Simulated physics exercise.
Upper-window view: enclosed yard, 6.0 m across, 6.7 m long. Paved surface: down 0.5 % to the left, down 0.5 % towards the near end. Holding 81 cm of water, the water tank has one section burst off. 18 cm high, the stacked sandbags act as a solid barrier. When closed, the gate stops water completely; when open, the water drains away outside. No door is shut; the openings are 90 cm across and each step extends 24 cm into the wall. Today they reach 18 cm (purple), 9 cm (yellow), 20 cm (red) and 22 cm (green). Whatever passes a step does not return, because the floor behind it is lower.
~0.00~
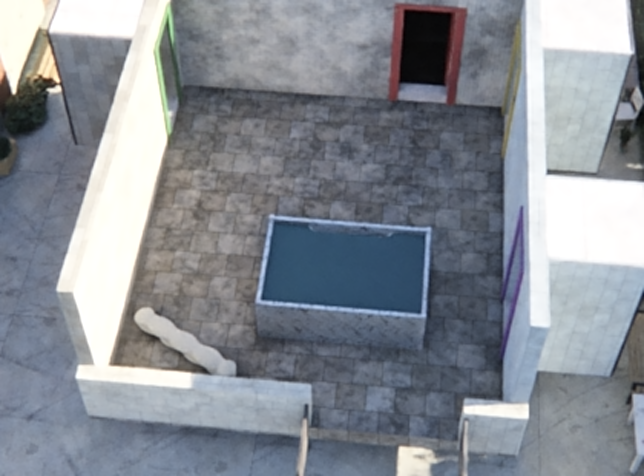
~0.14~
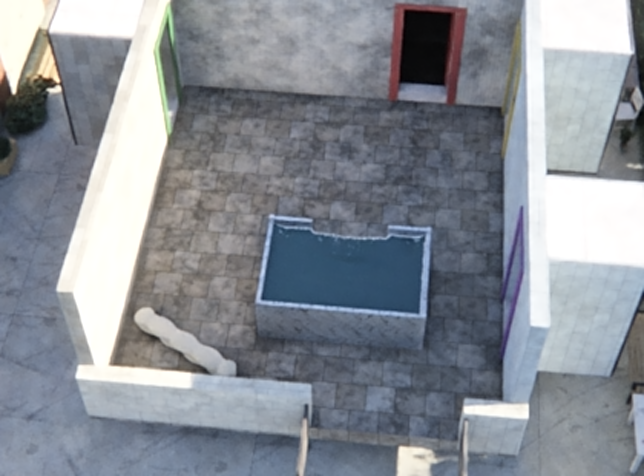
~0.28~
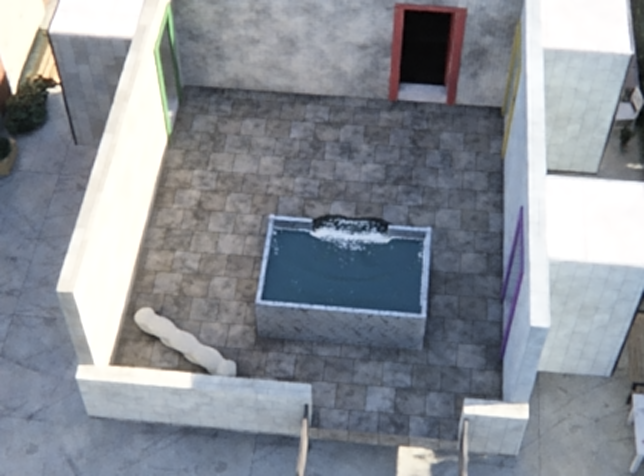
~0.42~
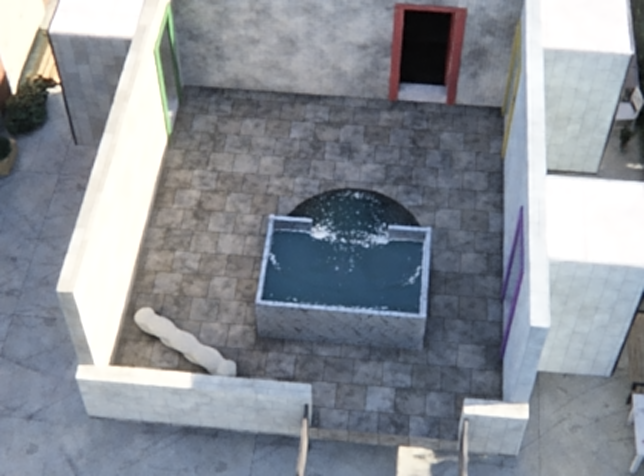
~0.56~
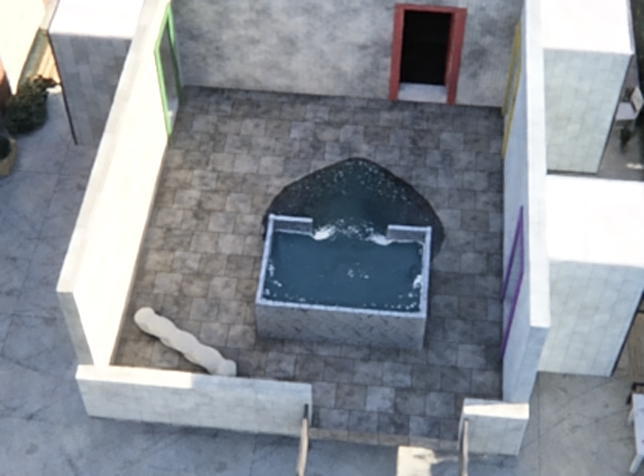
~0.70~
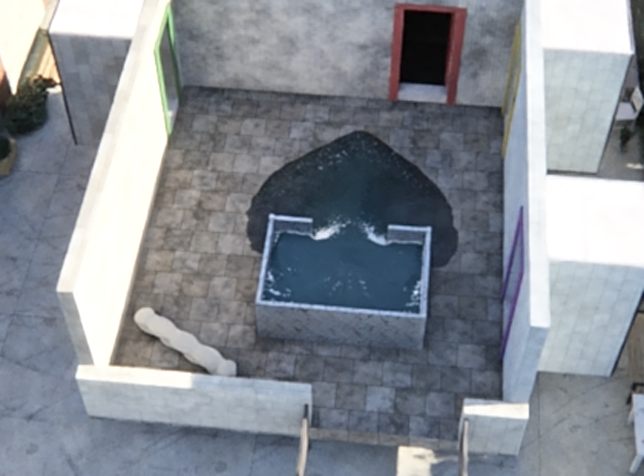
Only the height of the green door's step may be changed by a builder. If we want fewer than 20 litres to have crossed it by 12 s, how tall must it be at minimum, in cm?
It needs to be roughly 18 cm tall.
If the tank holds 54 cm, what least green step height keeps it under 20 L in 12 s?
Minimum height: Approx. 11.0 cm.
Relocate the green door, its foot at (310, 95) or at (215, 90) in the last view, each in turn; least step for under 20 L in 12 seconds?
Roughly 23 cm, then roughly 18 cm.
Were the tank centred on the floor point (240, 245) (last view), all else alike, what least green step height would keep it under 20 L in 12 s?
Then close to 25 cm.
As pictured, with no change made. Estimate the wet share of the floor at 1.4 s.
Near 40 per cent of the open floor.
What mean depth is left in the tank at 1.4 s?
I'd put it at some 49 centimetres on average.
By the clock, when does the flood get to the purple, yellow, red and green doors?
Arrives: Purple 5.0 s / yellow 1.6 s / red 1.1 s / green 2.2 s.
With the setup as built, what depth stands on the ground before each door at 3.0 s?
In cm: Purple 0, yellow 24, red 21, green 22.
After 1.4 s water covers 40 % of the floor, deepest (41 cm) near (349, 252); it has not reached the green door.
After 3.0 s water covers 50 % of the floor, deepest (32 cm) near (184, 86); 22 cm at the green door, 2 litres in over its 22 cm step.
After 12.0 s water covers 95 % of the floor, deepest (12 cm) near (129, 307); 8 cm at the green door, 6 litres in over its 22 cm step.
At the green door as built, the water arrived by 2.2 s and peaked near 24 cm at 2.8 s.
Run again over the same 12 s with other heights there, 29 litres in over 16.5 cm, 6 litres over 22 cm. The limit of 20 litres is kept from about 18 cm up.
